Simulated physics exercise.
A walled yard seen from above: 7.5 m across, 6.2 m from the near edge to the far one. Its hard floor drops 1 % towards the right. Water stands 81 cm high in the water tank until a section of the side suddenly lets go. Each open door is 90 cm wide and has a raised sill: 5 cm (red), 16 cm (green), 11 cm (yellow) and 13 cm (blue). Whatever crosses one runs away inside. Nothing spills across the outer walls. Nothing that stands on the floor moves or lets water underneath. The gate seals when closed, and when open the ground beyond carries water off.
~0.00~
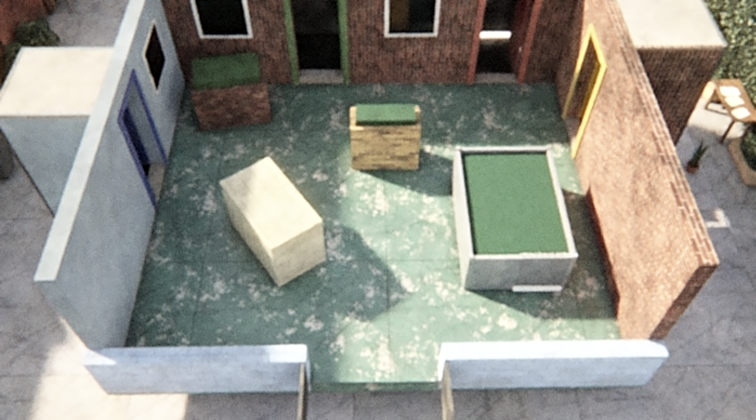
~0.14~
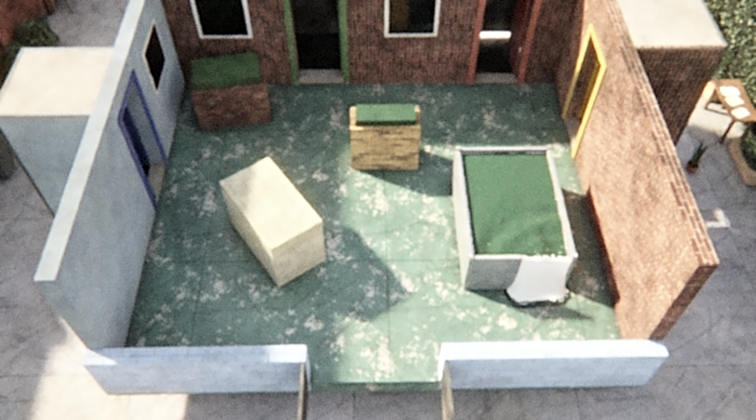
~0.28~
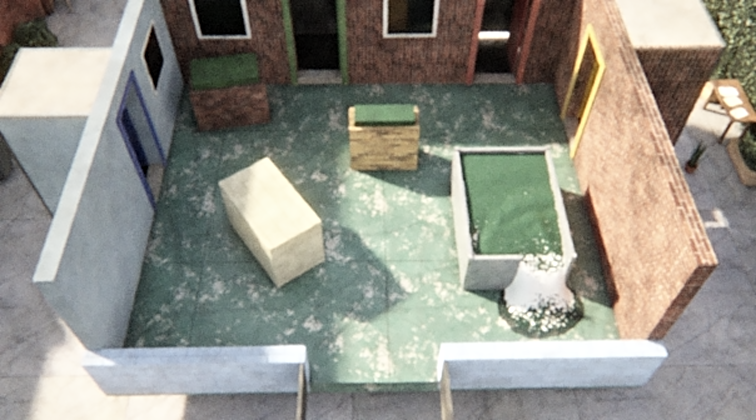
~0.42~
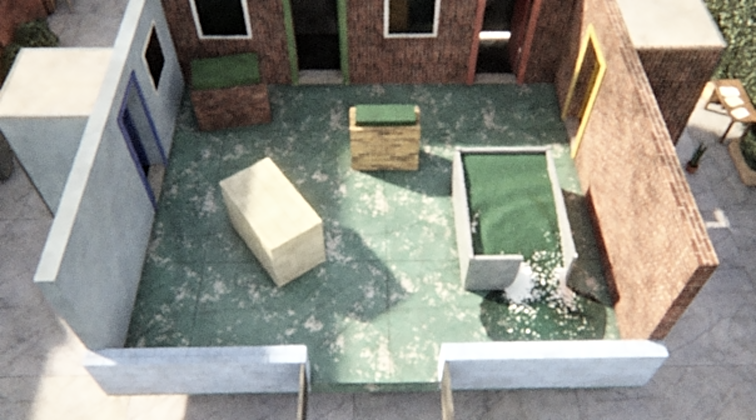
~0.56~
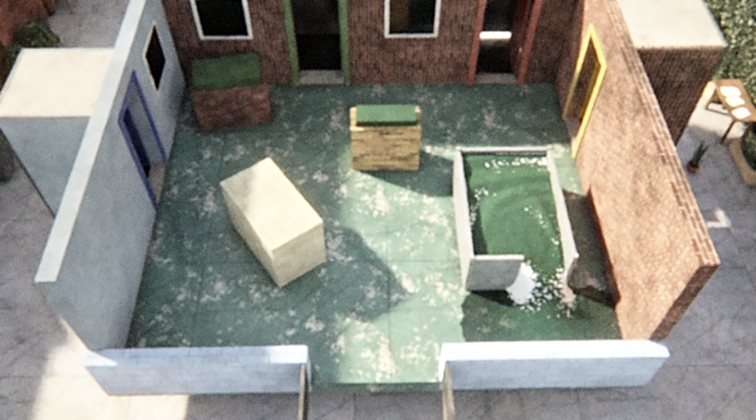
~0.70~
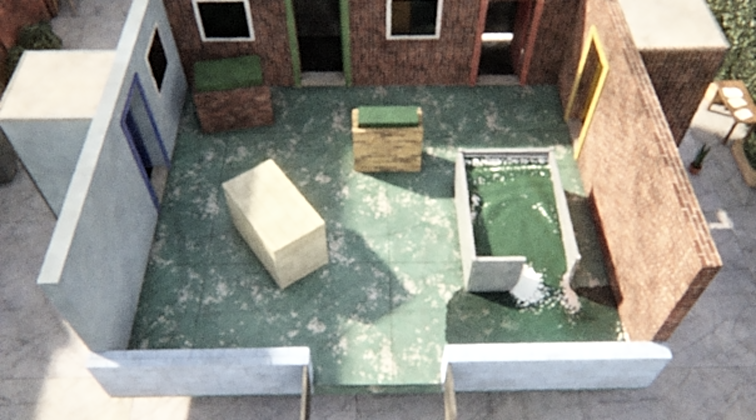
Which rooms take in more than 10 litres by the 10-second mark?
The water let in: At the red door it exceeds the limit; at the green door it stays under the limit; at the yellow door it keeps below the limit; at the blue door it stays under the limit.
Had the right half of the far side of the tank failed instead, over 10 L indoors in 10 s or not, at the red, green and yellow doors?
Against that limit: Red past it, green below, yellow above.
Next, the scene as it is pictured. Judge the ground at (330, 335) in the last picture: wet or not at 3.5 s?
It is flooded.
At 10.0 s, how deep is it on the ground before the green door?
Some 9.0 cm.
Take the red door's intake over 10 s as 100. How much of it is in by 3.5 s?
About 0 per cent.
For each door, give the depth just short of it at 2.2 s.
In cm: Red 0, green 0, yellow 0, blue 0.
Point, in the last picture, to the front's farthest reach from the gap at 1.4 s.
Near (356, 369).
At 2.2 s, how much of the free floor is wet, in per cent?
Near 25 per cent is wet.
After 1.4 s water covers 10 % of the floor and is deepest (60 cm) near (622, 365); red door not reached, green door not reached, yellow door not reached, blue door not reached.
After 2.2 s water covers 25 % of the floor and is deepest (49 cm) near (622, 365); red door not reached, green door not reached, yellow door not reached, blue door not reached.
After 3.5 s water covers 50 % of the floor and is deepest (32 cm) near (550, 87); red door 6 cm at the sill, 2 L in, green door not reached, yellow door 11 cm at the sill, 0 L in, blue door not reached.
After 6.0 s water covers 85 % of the floor and is deepest (20 cm) near (622, 365); red door 11 cm at the sill, 57 L in, green door 2 cm at the sill, 0 L in, yellow door 8 cm at the sill, 0 L in, blue door 2 cm at the sill, 0 L in.
After 10.0 s water covers 100 % of the floor and is deepest (12 cm) near (586, 366); red door 8 cm at the sill, 111 L in, green door 9 cm at the sill, 0 L in, yellow door 5 cm at the sill, 0 L in, blue door 2 cm at the sill, 0 L in.
